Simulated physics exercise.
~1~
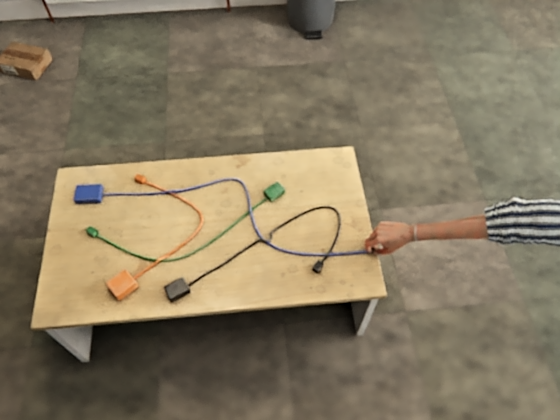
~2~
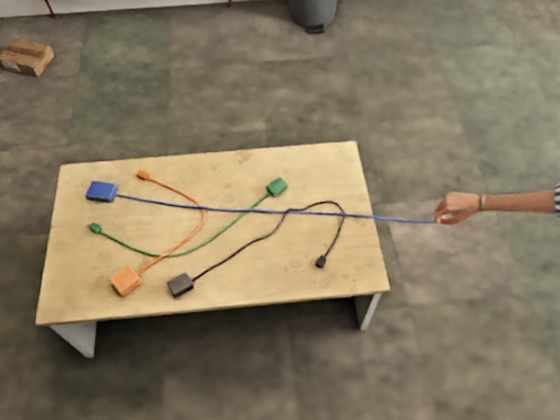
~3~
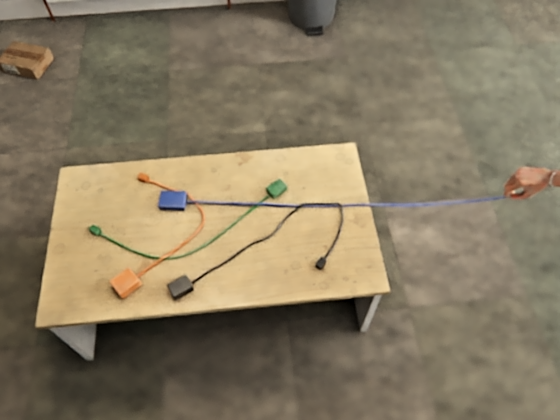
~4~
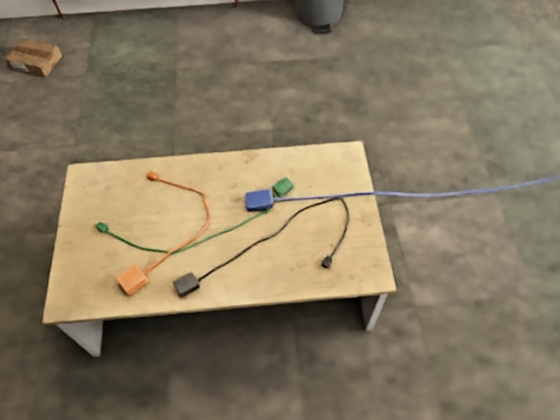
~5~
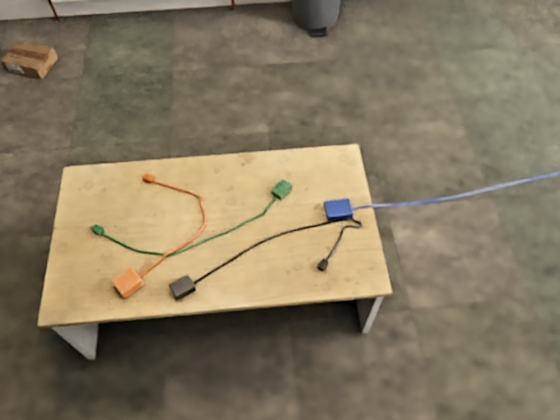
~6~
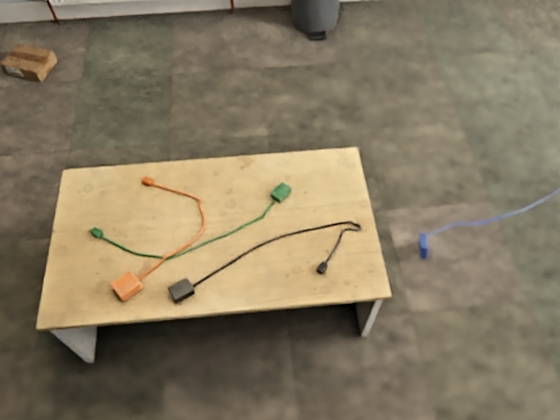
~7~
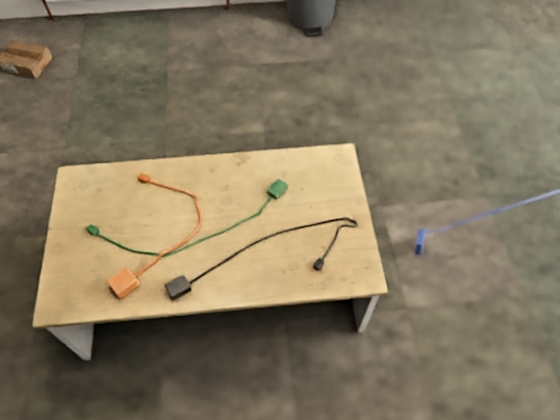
To begin with, four leads with blue, orange, green and black chargers lie overlapping on a pale wooden desk, and a hand in a striped sleeve grips the end of the blue one at the right edge. The hand pulls to the right, drawing the blue lead straight across the others. The blue charger then slides over the desktop, passing the green charger, while the hand moves out of view. Near the right edge it shifts the loop of the black lead slightly. Finally the blue charger drops off the desk and hangs from its lead, while the other three chargers stay almost exactly where they were.
